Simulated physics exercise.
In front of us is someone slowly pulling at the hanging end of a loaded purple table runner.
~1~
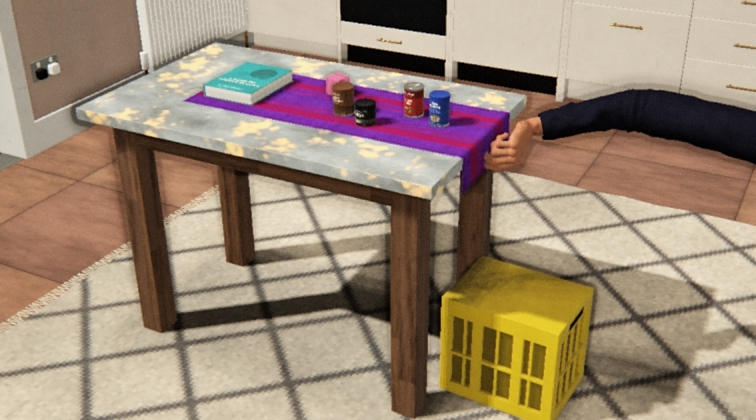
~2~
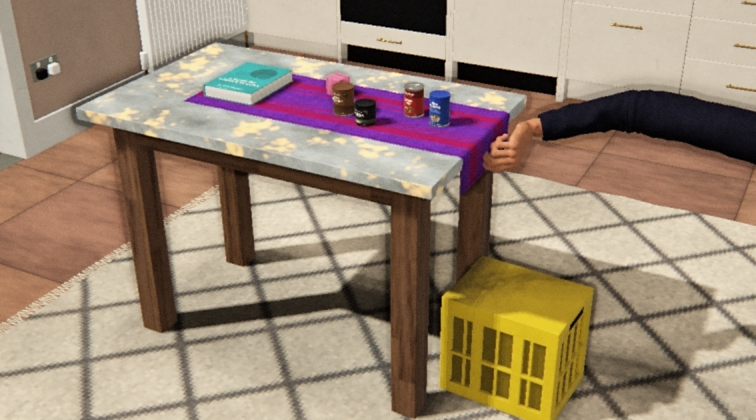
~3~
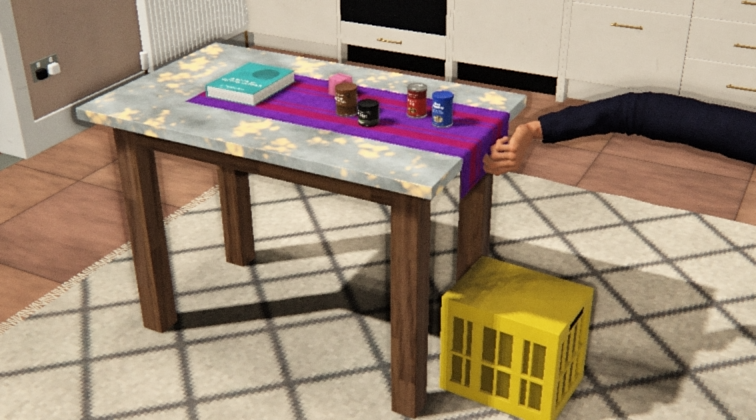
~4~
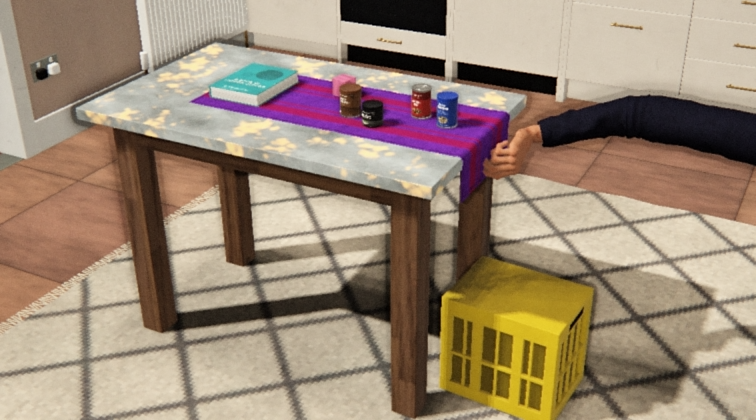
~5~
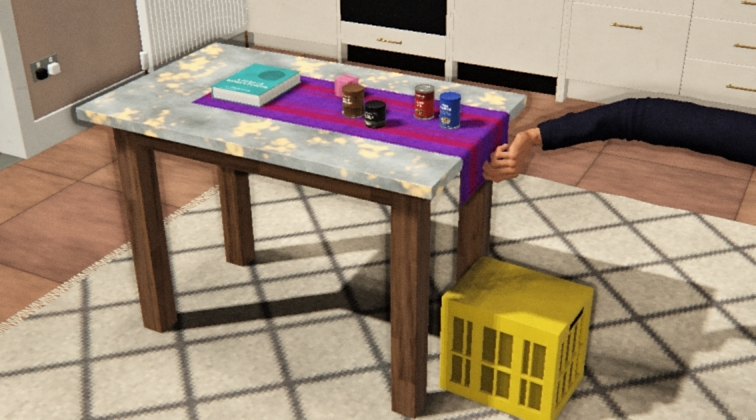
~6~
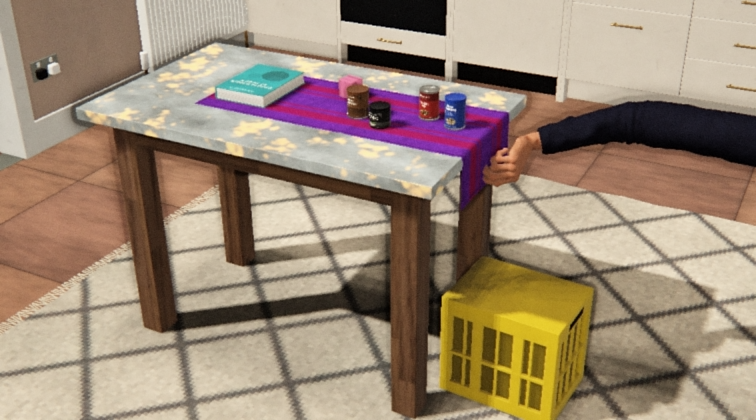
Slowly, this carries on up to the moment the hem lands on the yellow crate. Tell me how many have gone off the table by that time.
Watching it, the fallen ones add up to three, no more.
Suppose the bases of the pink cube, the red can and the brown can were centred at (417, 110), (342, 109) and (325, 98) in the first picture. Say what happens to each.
As for the pink cube, it goes off; the red can stays aboard; the brown can stays aboard.
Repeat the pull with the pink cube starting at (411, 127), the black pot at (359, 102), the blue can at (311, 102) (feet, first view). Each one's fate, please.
The pink cube would end up off, the black pot would stay in place, the blue can would stay in place.
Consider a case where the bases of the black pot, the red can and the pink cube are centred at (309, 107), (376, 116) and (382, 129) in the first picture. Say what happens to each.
Black pot: Still up. Red can: Off. Pink cube: Off.
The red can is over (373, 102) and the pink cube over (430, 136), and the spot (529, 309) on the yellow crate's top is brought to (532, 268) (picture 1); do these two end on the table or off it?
The red can survives, the pink cube goes over.
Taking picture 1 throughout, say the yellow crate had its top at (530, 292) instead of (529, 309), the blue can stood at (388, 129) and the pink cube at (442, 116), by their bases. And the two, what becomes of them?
The blue can is lost, the pink cube is lost.
Soon after, hem near (484, 228); blue can gone.
Then, hem near (484, 262); blue can and red can gone.
At rest, hem on the crate; blue can, red can and black pot gone. It carries off three.
